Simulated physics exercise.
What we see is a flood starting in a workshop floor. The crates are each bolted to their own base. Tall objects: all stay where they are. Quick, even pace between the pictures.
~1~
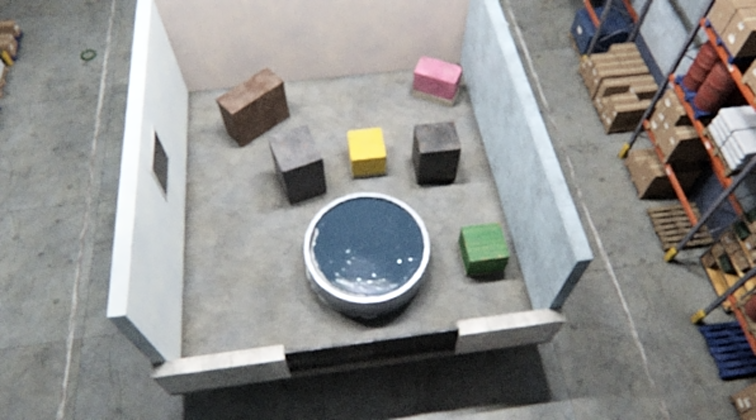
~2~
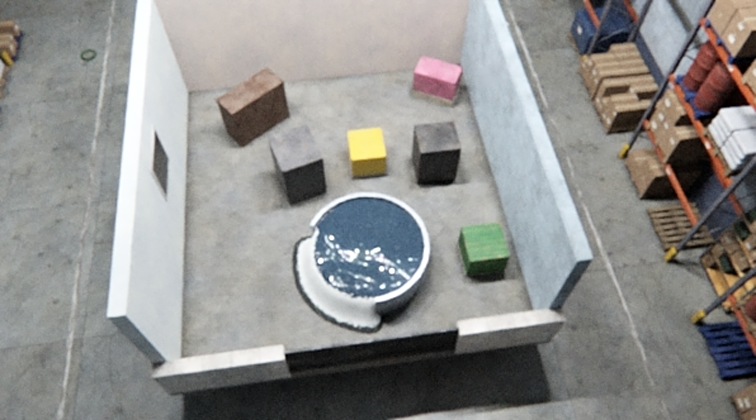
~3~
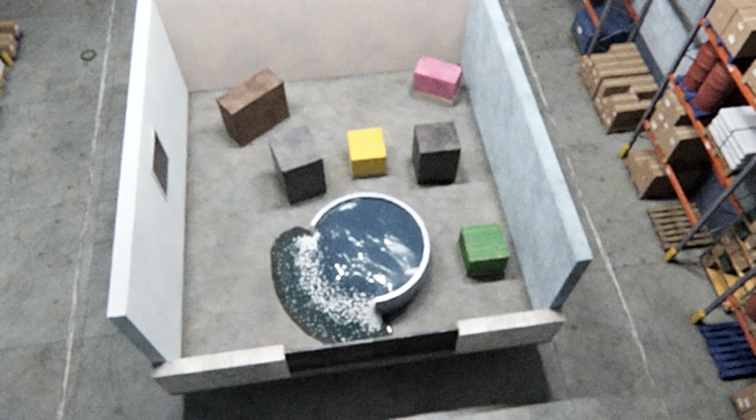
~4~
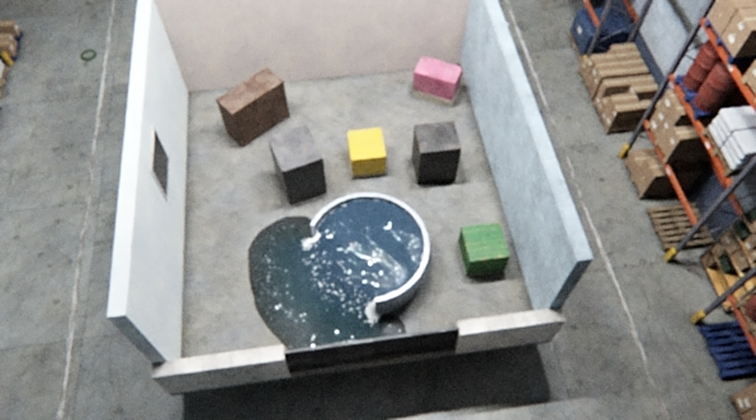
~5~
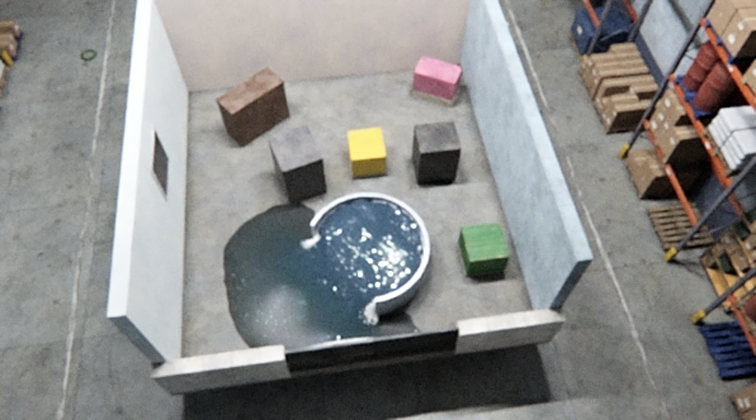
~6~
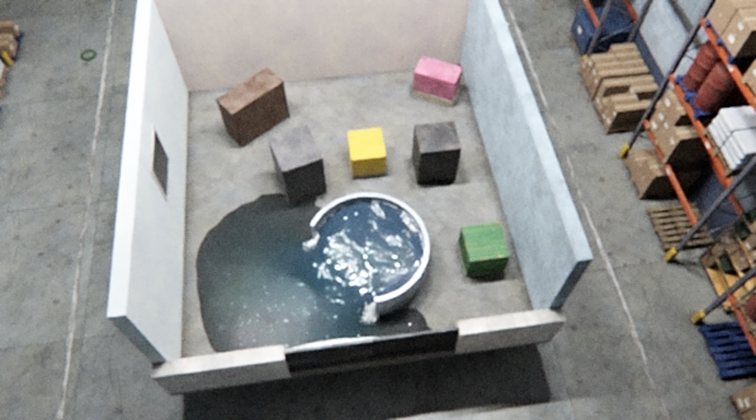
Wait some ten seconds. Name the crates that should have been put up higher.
As I see it, the green crate has water on it afterwards; the yellow crate has no water on it afterwards; the pink crate has no water on it afterwards.
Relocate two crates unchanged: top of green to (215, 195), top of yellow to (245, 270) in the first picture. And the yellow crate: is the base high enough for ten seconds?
I'd say the yellow crate is hit by the flood.
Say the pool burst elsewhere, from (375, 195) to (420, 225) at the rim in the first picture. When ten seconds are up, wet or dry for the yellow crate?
Looking at it, the yellow crate gets overtopped.
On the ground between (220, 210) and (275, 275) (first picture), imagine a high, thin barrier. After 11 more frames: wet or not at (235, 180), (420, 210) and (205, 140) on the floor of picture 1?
Taking the three spots in order: Soaked, spared, soaked.
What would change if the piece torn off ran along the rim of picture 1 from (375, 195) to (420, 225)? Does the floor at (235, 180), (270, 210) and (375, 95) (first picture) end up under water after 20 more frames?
Those three come out moisture-free, moisture-free and soaked, one after another.
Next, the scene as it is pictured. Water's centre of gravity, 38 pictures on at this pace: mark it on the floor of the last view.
The water's centre sits above (295, 207).
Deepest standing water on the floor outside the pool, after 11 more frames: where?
Roughly at pixel (181, 374).
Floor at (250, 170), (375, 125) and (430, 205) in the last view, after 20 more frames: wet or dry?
Status by point, in sequence: Waterlogged; unwetted; unwetted.
A moment on, water covers 30 % of the floor; the green crate not reached, the yellow crate not reached, the pink crate not reached.
Next, water covers 35 % of the floor; the green crate water round its plinth, the yellow crate not reached, the pink crate not reached.
Then, water covers 50 % of the floor; the green crate water round its plinth, the yellow crate not reached, the pink crate not reached.
Later, water covers 85 % of the floor; the green crate water round its plinth, the yellow crate water round its plinth, the pink crate water round its plinth.
In the end, water covers 100 % of the floor; the green crate was topped, the yellow crate stayed above the water, the pink crate stayed above the water.
